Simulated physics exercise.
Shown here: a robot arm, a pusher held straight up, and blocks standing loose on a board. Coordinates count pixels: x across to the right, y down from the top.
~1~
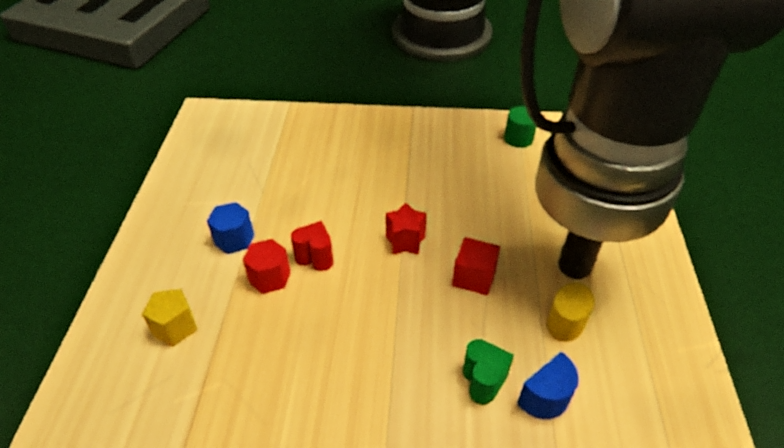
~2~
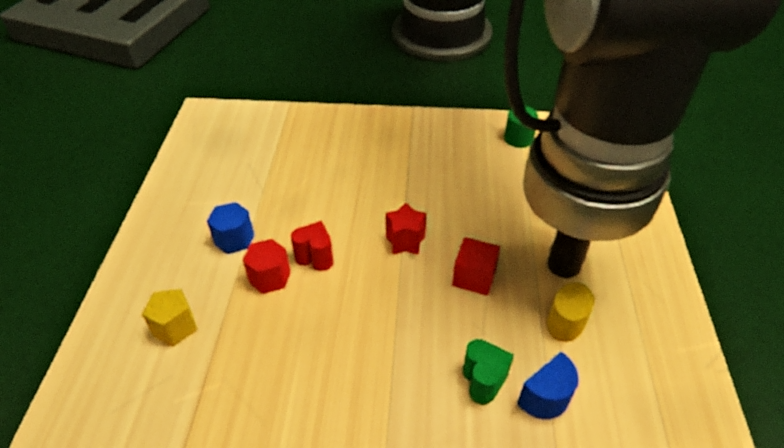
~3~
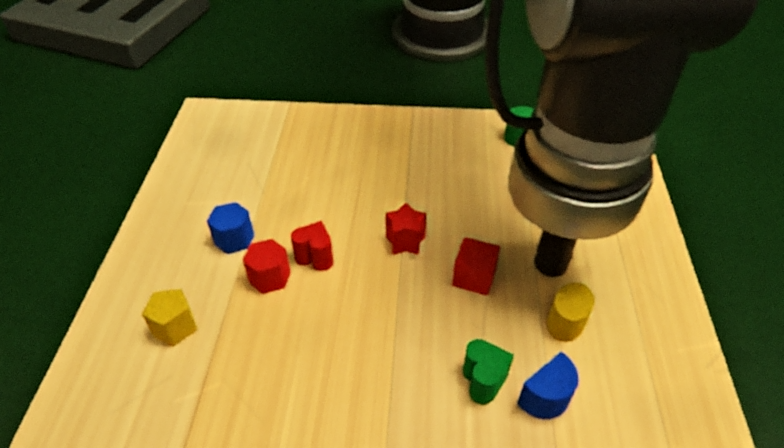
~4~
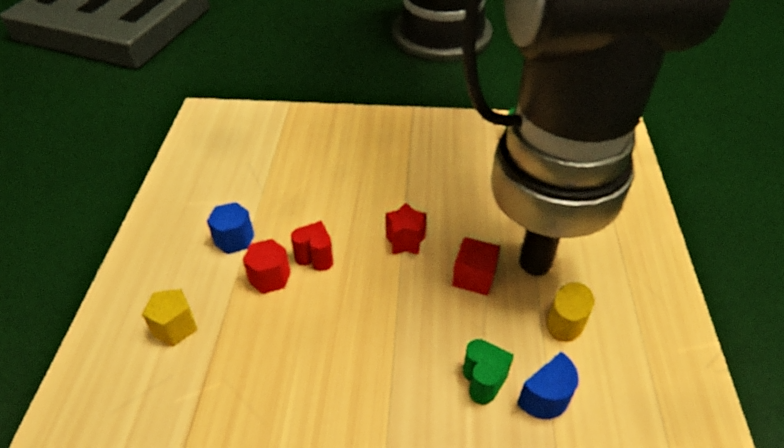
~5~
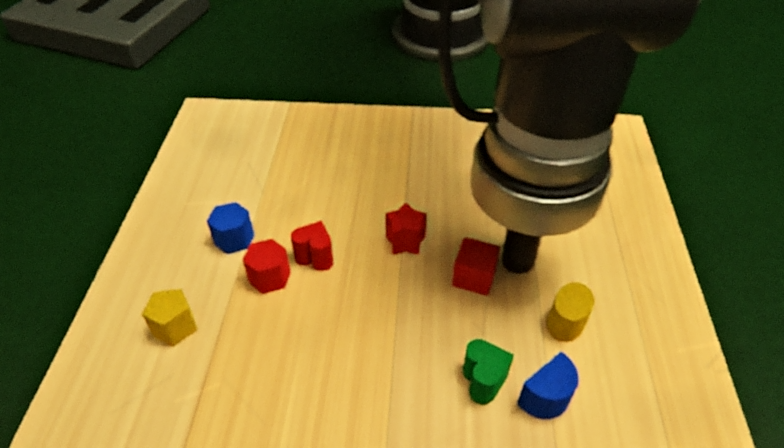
Robot arm with an upright pusher sliding slowly left toward a red square block, while the colourful blocks on the board stay still.
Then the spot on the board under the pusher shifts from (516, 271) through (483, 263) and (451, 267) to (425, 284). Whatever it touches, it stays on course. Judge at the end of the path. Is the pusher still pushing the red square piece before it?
Yes
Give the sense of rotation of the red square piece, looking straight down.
Viewed from above: Anti-clockwise.
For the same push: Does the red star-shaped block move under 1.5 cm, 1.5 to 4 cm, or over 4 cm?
Up to 1.5 cm.
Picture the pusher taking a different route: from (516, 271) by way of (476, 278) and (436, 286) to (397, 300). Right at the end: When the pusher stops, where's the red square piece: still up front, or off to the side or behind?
Answer: Still ahead.
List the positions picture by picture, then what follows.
Pusher's lower end (575, 267); red star-shaped block (406, 218); red square piece (478, 254), in the first frame.
Pusher (564, 266); blocks still, in the second frame.
Pusher (551, 265); blocks still, in the third frame.
Pusher (535, 264); blocks still, in the fourth frame.
Pusher (518, 262); red star-shaped block (406, 218); red square piece (478, 254), in the fifth frame.
What follows on the original path. Halfway along, pusher (466, 254); red square piece (448, 262), turned 65° anticlockwise.
At the end, pusher (426, 275); red star-shaped block still; red square piece (418, 291), turned 110° anticlockwise.
